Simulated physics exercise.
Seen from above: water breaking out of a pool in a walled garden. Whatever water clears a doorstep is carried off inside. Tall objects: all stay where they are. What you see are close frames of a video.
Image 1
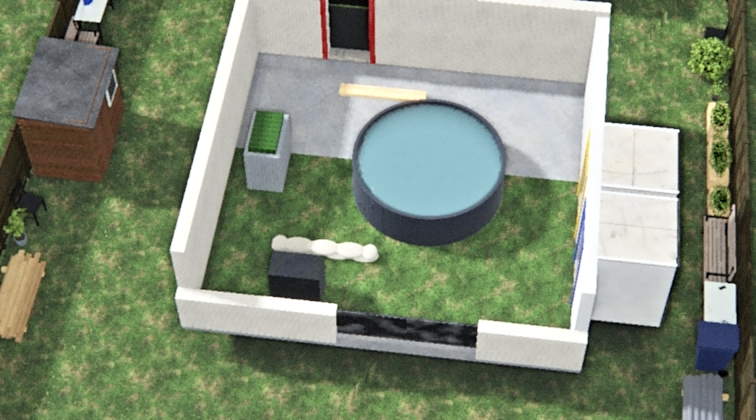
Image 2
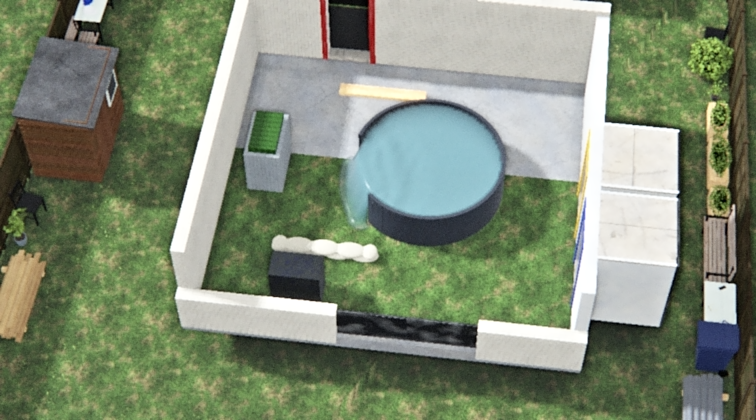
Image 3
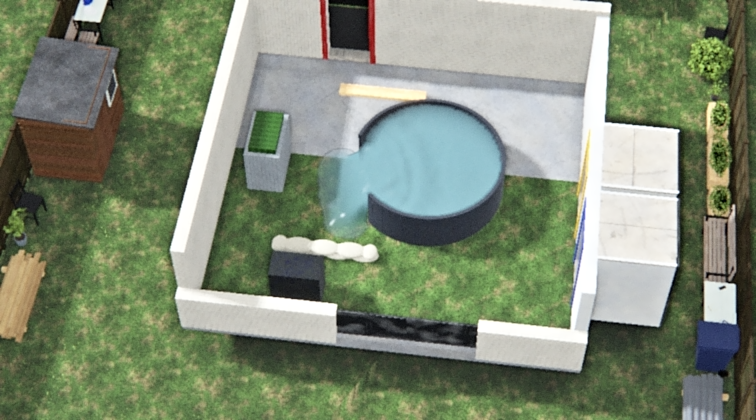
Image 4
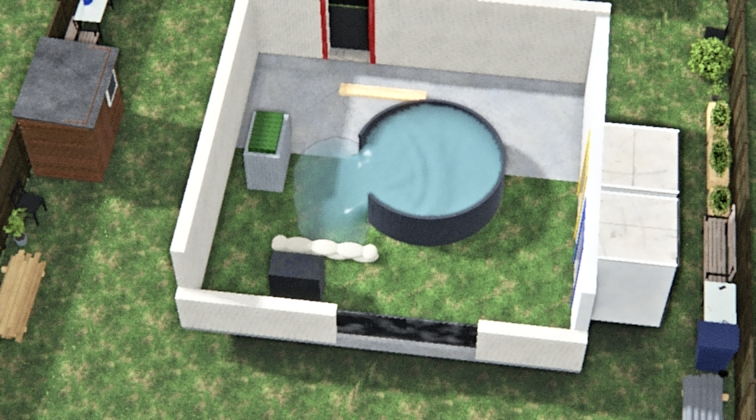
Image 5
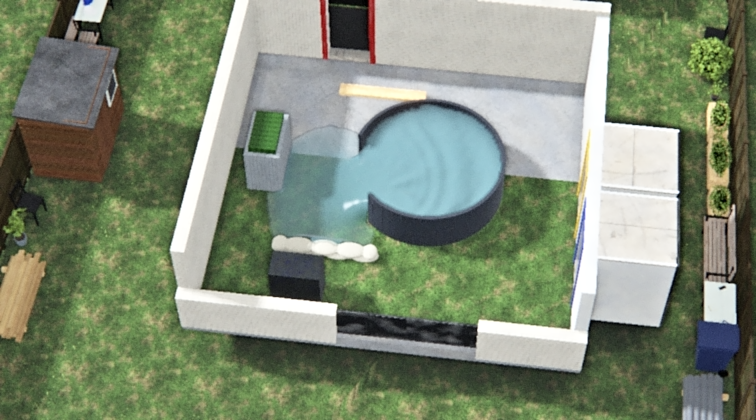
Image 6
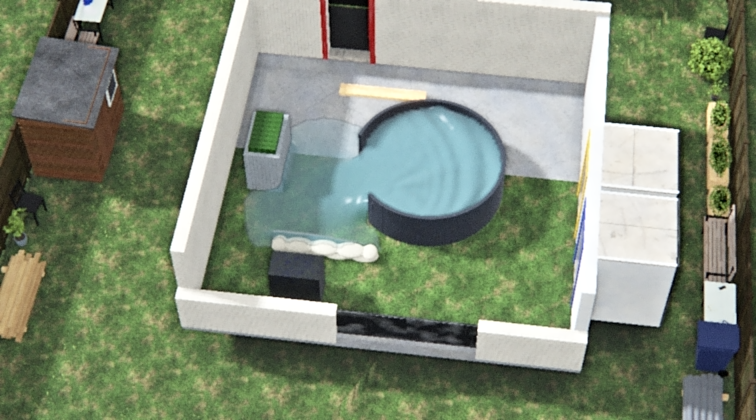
Water pours from a gap in the left side of a round dark-walled pool in a walled garden, spreading left across paving and grass, past a row of white stones, and around the grass-topped grey block.
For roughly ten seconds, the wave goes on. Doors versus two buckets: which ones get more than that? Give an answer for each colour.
Result: The yellow door receives no more than two buckets; the blue door receives no more than two buckets; the red door receives more than two buckets.
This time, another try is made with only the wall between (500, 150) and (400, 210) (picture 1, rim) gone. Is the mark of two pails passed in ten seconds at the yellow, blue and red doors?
Then: Yellow lets more in, blue lets more in, red lets less in.
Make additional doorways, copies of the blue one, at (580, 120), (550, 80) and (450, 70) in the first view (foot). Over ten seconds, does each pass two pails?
Door one stays inside the limit, door two stays inside the limit, door three stays inside the limit.
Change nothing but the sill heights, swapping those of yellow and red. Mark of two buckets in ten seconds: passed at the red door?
If you ask me, red stays within bounds.
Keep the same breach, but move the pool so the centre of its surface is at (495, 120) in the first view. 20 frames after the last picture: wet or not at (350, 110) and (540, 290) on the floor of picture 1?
Soaked, bone-dry.
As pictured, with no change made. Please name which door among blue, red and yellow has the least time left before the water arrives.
That would be the red door.
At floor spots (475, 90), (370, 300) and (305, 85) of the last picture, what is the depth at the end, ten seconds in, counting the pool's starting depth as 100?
First spot 10 %, second 10 %, third 16 %.
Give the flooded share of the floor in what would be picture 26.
About 60 per cent.
A moment on, water covers 25 % of the floor; the yellow door not reached, the blue door not reached, the red door not reached.
Next, water covers 40 % of the floor; the yellow door not reached, the blue door not reached, the red door not reached.
Then, water covers 60 % of the floor; the yellow door not reached, the blue door not reached, the red door over two buckets in.
Later, water covers 90 % of the floor; the yellow door not reached, the blue door not reached, the red door far over two buckets in.
In the end, water covers 95 % of the floor; the yellow door wet at the sill, nothing in, the blue door wet at the sill, nothing in, the red door far over two buckets in.
